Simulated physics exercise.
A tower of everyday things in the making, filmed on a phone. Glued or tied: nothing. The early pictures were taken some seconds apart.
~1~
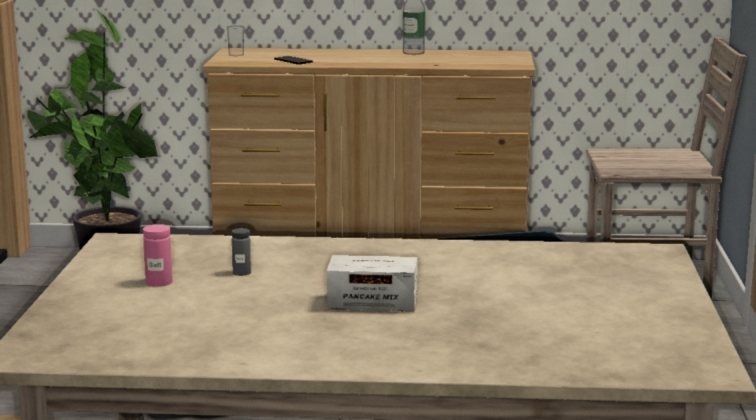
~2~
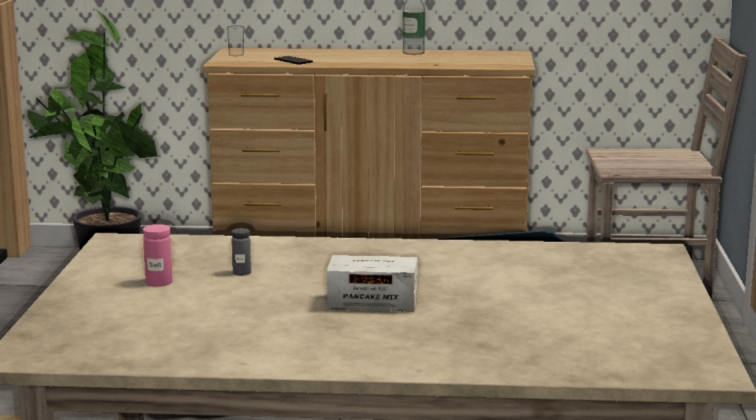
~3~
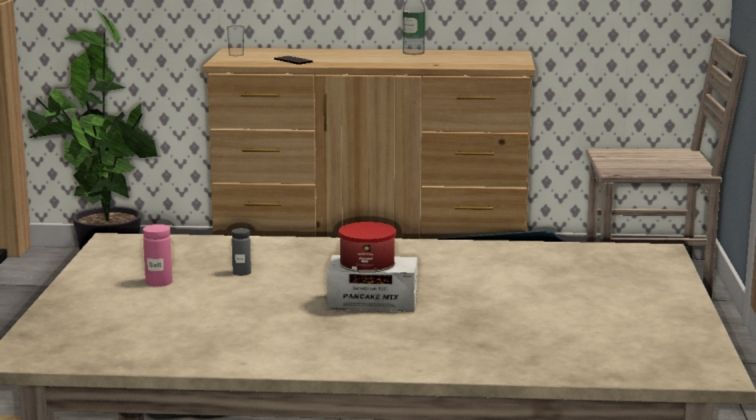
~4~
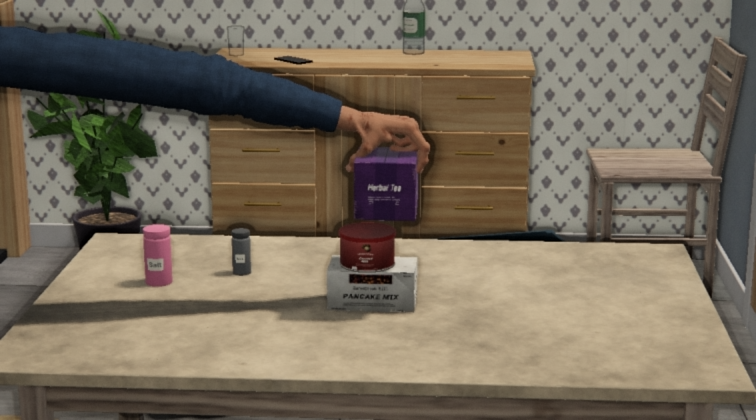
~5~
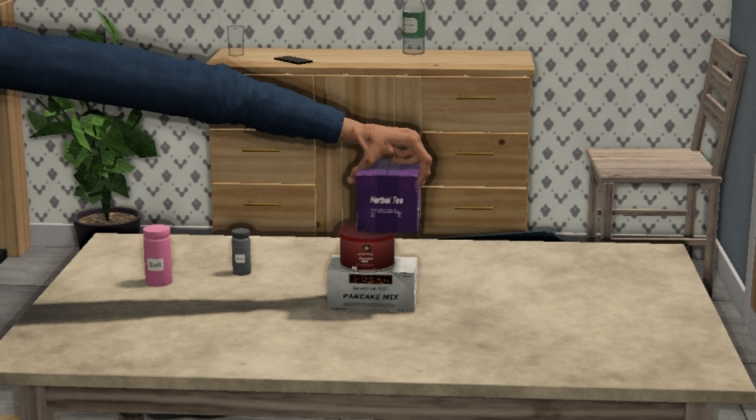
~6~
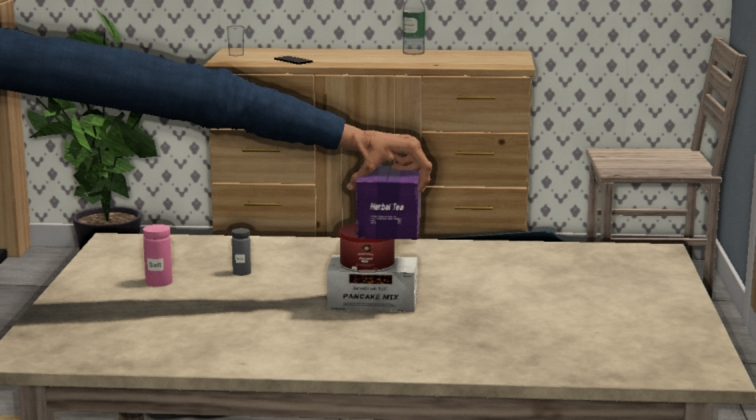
A hand lowers a purple box onto a red tin atop a white box.
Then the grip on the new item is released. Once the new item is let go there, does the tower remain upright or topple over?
Steady.
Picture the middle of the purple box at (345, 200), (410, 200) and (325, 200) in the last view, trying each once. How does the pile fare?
Lab note - try 1: No collapse; try 2: Collapse; try 3: Collapse.
Then, 0.30 s past the last view, nothing moves.
Then, 0.70 s past the last view, purple box resting near (389, 202).
Finally, all 5 still in place. Final places as the last picture's camera would see them, purple box near (389, 202). The pile holds.
